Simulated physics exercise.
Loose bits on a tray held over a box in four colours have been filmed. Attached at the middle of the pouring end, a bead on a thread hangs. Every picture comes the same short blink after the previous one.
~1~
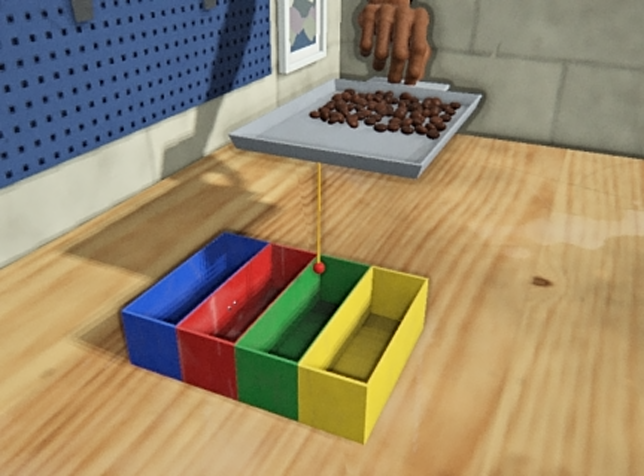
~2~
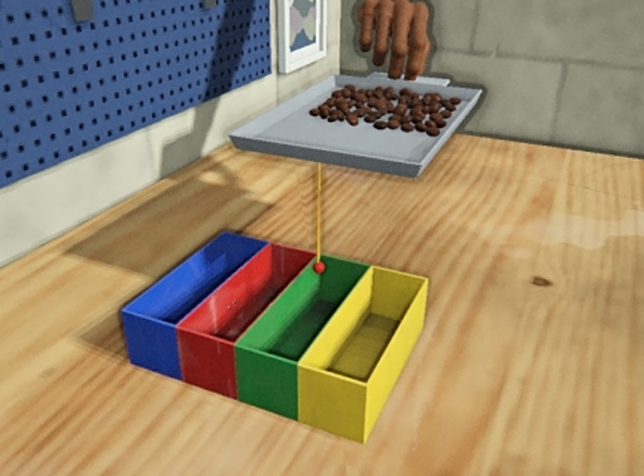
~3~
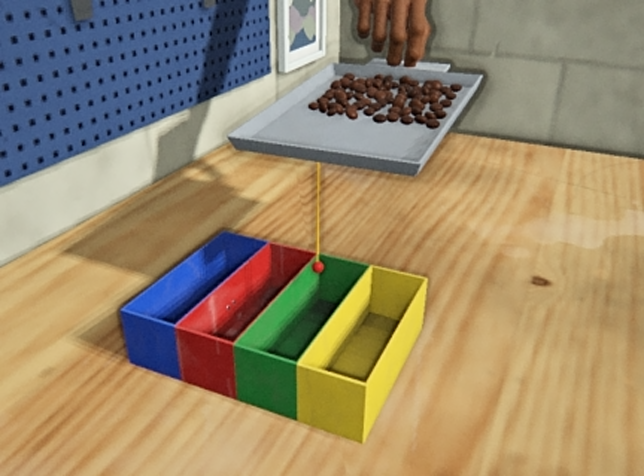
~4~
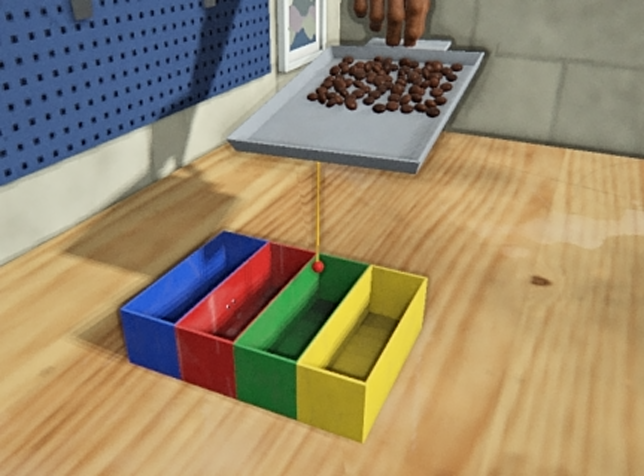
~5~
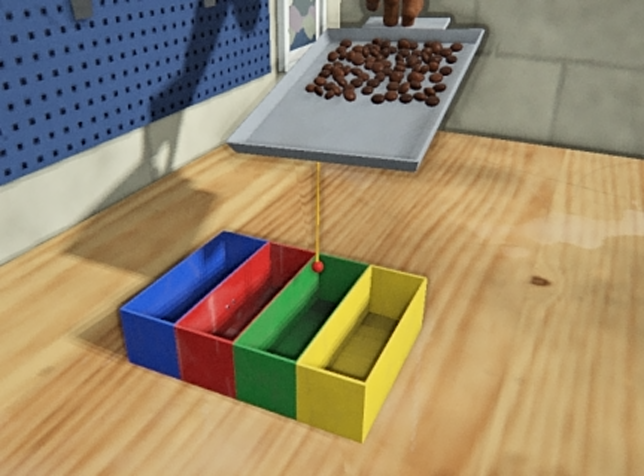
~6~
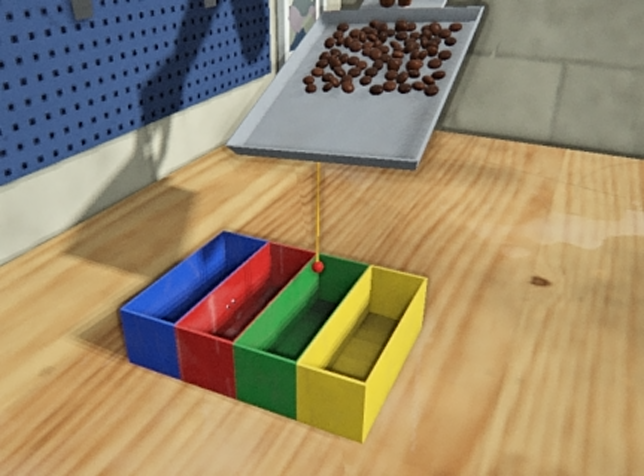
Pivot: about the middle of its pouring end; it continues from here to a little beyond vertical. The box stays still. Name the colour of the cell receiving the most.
That is the red one.
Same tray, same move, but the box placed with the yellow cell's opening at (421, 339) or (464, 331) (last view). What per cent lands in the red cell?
I'd say about 20 percent, followed by about 10 percent.
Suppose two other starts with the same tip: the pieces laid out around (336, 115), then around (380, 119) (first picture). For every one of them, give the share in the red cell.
You'd get near 60 percent first and near 40 percent after that.
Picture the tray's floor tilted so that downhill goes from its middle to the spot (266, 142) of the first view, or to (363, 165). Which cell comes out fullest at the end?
First try: Blue. Second try: Yellow.
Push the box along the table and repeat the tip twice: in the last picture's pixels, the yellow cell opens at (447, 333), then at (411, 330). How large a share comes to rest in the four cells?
Close to 60 in a hundred, followed by close to 90 in a hundred.
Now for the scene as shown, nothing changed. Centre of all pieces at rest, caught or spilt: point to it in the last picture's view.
The centre ends up roughly at (231, 348).
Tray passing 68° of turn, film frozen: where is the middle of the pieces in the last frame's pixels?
Around (271, 152).
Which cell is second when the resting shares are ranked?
Rank 2: The blue cell.
Shortly afterwards, tray tipped steeply; the bulk on the tray; near a quarter falling or outside the box.
Next, tray tipped past a quarter turn; only a few on the tray; near half in the red cell; near a quarter in the blue cell; a little in the green cell; only a few in the yellow cell; a little falling or outside the box.
Some moments later, tray tipped past a quarter turn; near half in the red cell; near a quarter in the blue cell; a little in the green cell; only a few in the yellow cell; a little falling or outside the box.
In the end, tray tipped past a quarter turn; near half in the red cell; near a quarter in the blue cell; a little in the green cell; only a few in the yellow cell; a little outside the box.
